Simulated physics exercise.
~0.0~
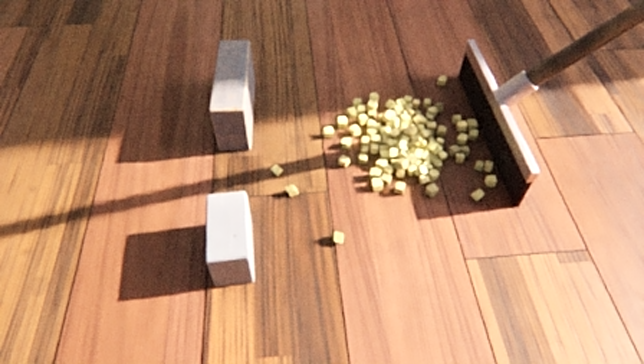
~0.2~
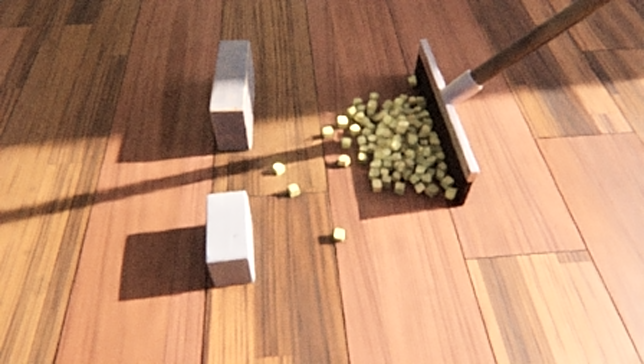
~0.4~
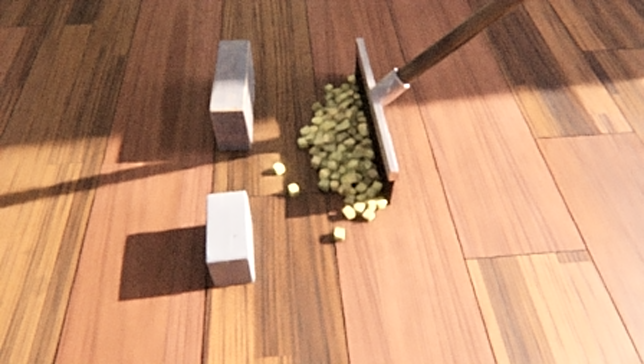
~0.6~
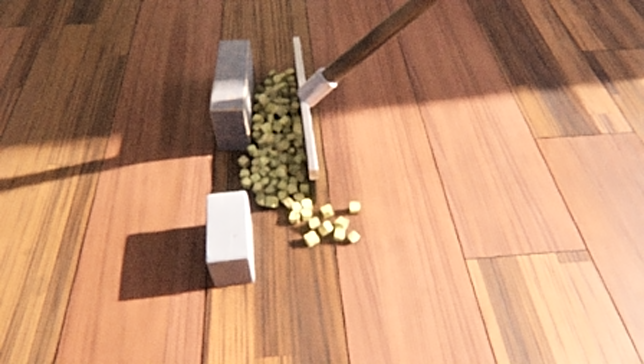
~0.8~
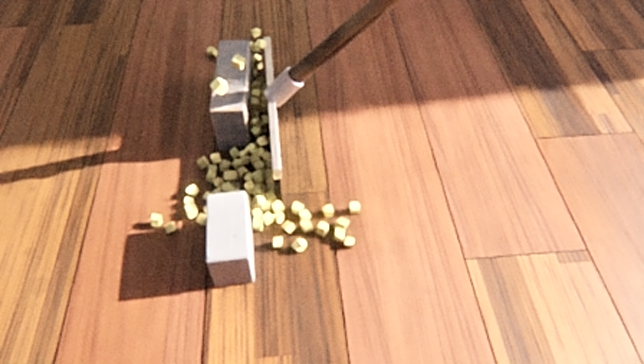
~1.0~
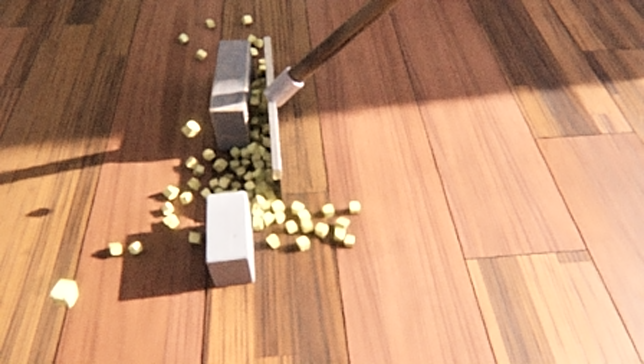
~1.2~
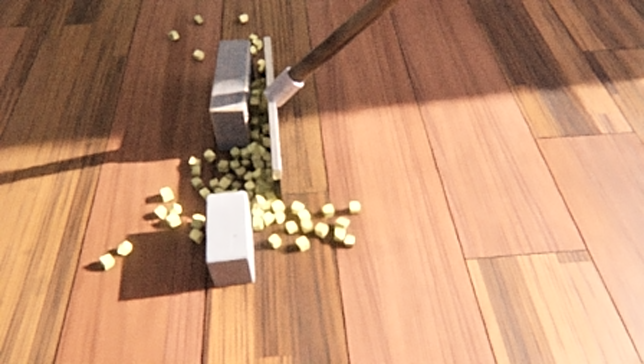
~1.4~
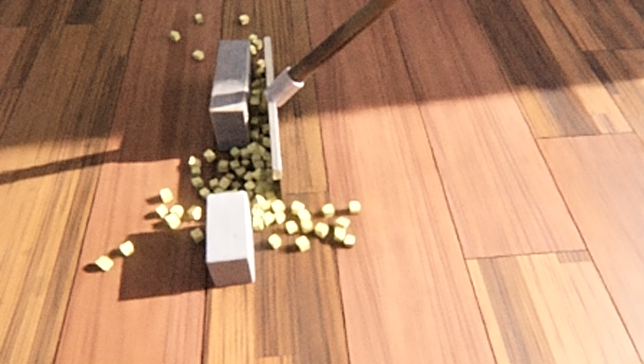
A squeegee pushes yellowish cubes left against two blocks, and some spill through and around them.
